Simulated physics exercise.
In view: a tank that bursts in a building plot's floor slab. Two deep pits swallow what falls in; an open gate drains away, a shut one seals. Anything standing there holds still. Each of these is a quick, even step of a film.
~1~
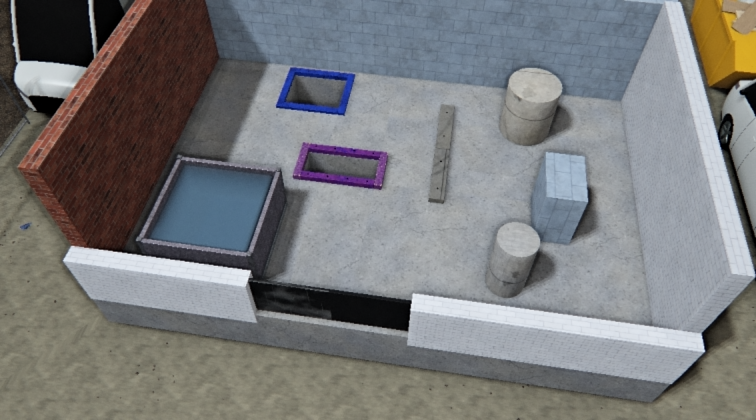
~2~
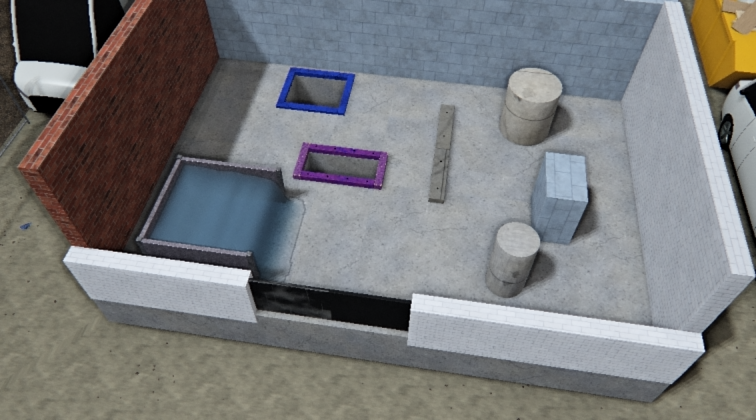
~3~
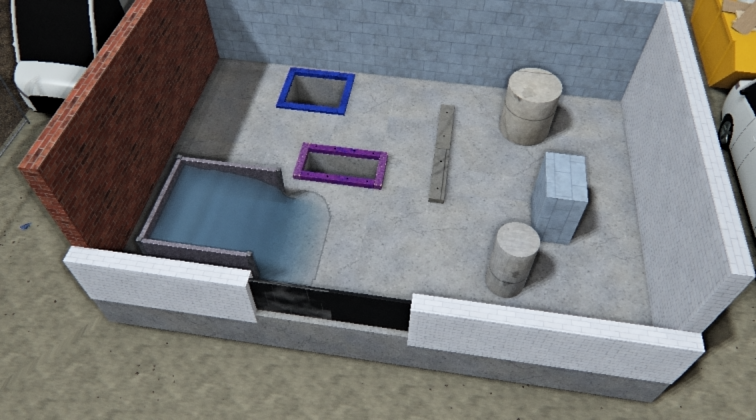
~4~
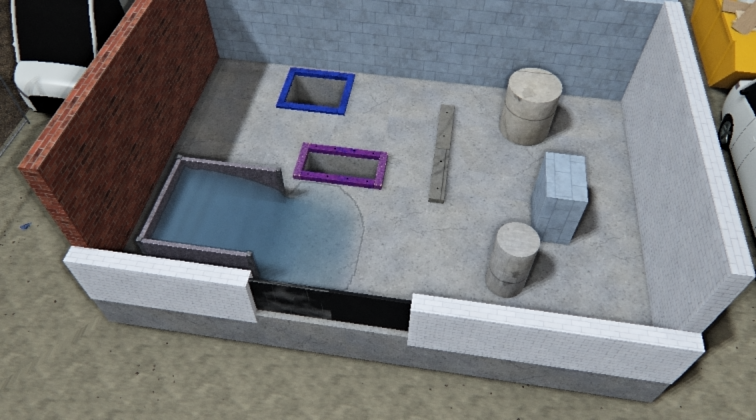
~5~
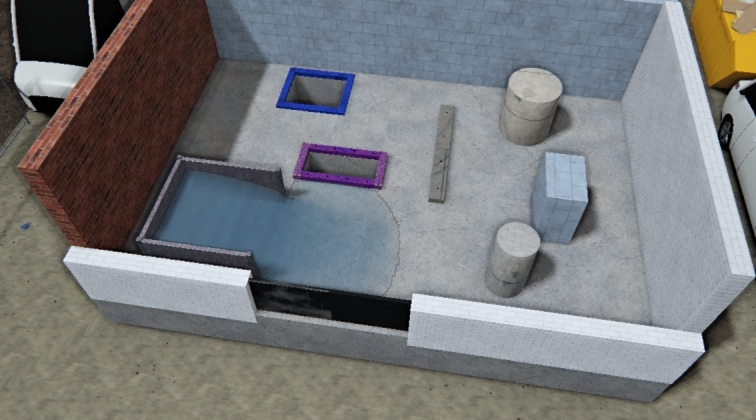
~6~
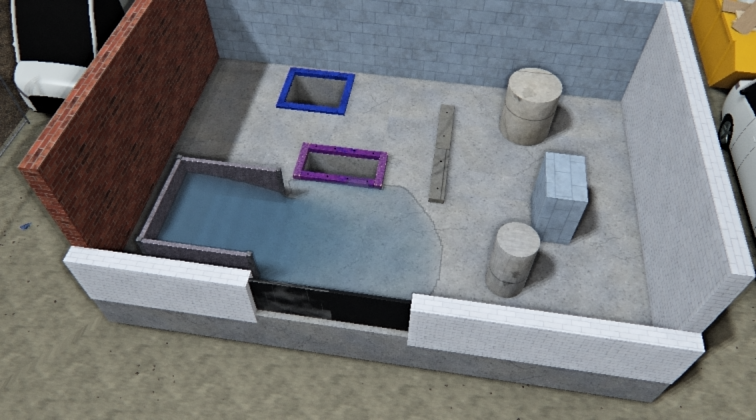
To begin with, still water fills a square tank in the left corner of a walled concrete floor with two framed pits, cylinders and blocks. The tank's right side opens and water pours out, then spreads steadily rightward across the slab in a rounded sheet, passing below the purple-framed pit.
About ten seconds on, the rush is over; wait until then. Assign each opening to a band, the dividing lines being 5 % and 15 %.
The gate lands under 5 %; the purple pit lands under 5 %; the blue pit lands under 5 %.
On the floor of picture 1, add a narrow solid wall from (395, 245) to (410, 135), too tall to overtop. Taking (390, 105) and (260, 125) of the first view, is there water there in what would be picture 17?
Soaked, untouched.
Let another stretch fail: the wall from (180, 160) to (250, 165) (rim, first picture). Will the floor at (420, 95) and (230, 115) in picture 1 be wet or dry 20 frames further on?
Submerged, submerged.
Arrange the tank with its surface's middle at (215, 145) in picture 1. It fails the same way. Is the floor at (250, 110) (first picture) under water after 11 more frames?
Looking at that spot, it would be left untouched.
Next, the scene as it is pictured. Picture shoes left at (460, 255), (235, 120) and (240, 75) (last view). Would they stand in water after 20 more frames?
The readings in sequence are watered, waterless, waterless.
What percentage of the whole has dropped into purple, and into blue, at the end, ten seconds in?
Roughly 0 %, then roughly 0 %.
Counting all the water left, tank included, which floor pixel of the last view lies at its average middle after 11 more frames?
Roughly (395, 254) in the last picture.
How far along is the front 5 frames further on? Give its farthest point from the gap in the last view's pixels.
Near (589, 346).
A moment on, water covers 30 % of the floor; the gate 0 %, the purple pit 0 %, the blue pit 0 %.
Next, water covers 45 % of the floor; the gate 0 %, the purple pit 1 %, the blue pit 0 %.
Then, water covers 55 % of the floor; the gate 0 %, the purple pit 1 %, the blue pit 0 %.
Later, water covers 65 % of the floor; the gate 0 %, the purple pit 1 %, the blue pit 0 %.
In the end, water covers 75 % of the floor; the gate 0 %, the purple pit 1 %, the blue pit 1 %.
